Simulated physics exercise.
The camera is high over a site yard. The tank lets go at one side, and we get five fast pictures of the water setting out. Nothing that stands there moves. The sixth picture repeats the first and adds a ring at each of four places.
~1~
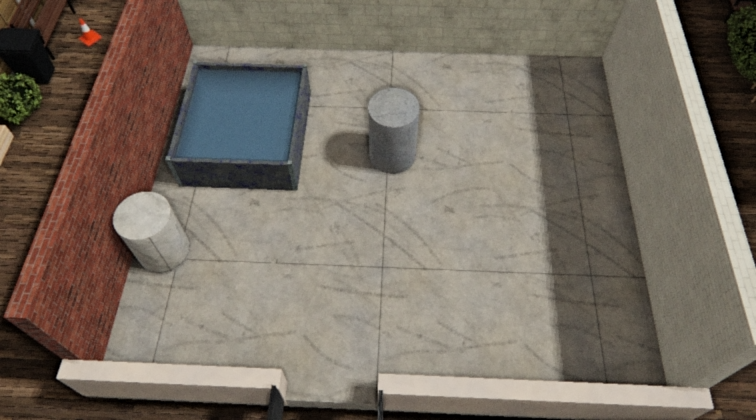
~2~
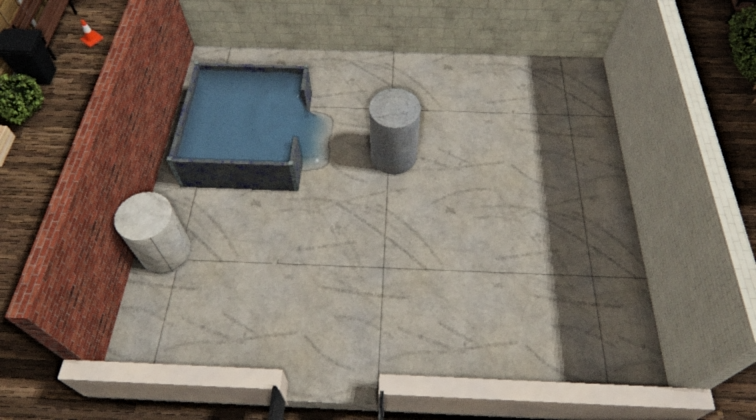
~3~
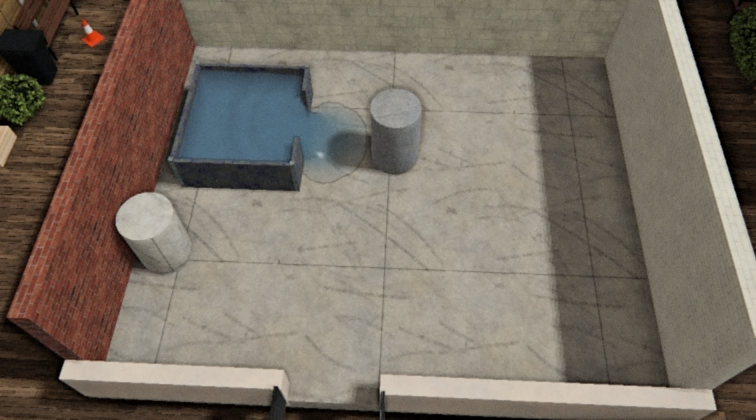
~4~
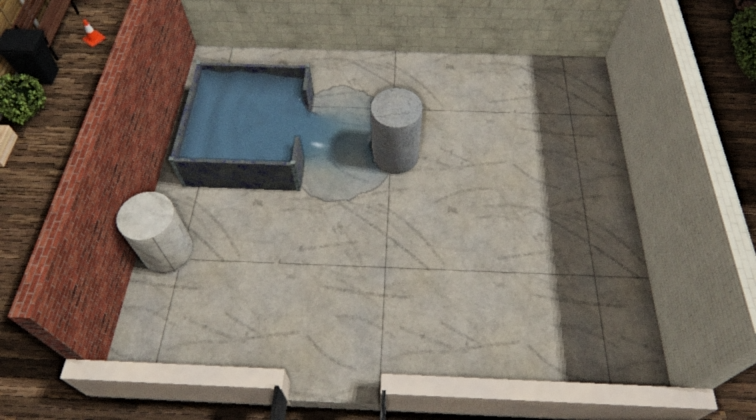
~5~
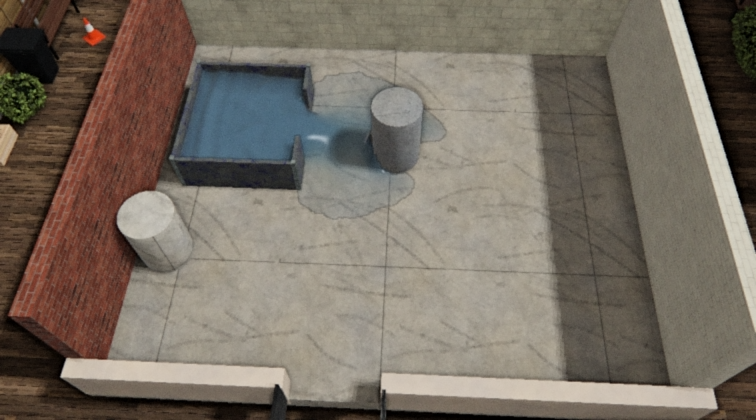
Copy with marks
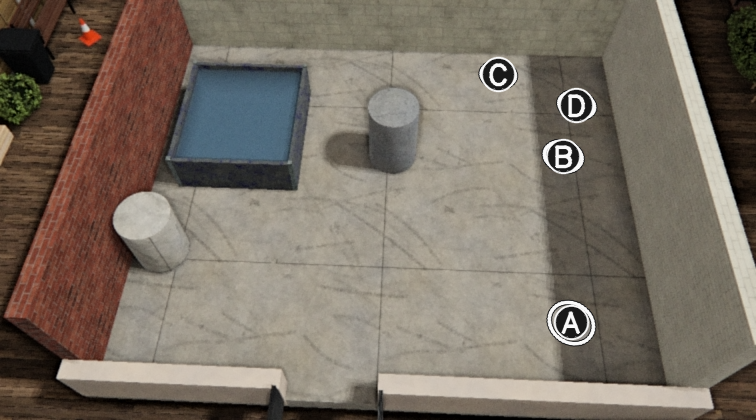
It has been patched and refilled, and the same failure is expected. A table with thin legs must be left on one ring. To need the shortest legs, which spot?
B beats the others.
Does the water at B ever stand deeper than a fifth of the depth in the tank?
No, less.
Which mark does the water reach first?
That would be C.
On the marked copy, A at (571, 322); B at (563, 156); C at (498, 74); D at (576, 105).
With A, the water peaks at about 23 % of the depth that stood in the tank.
With B, the water peaks at about 12 % of the depth that stood in the tank.
With C, the water peaks at about 24 % of the depth that stood in the tank.
With D, the water peaks at about 26 % of the depth that stood in the tank.
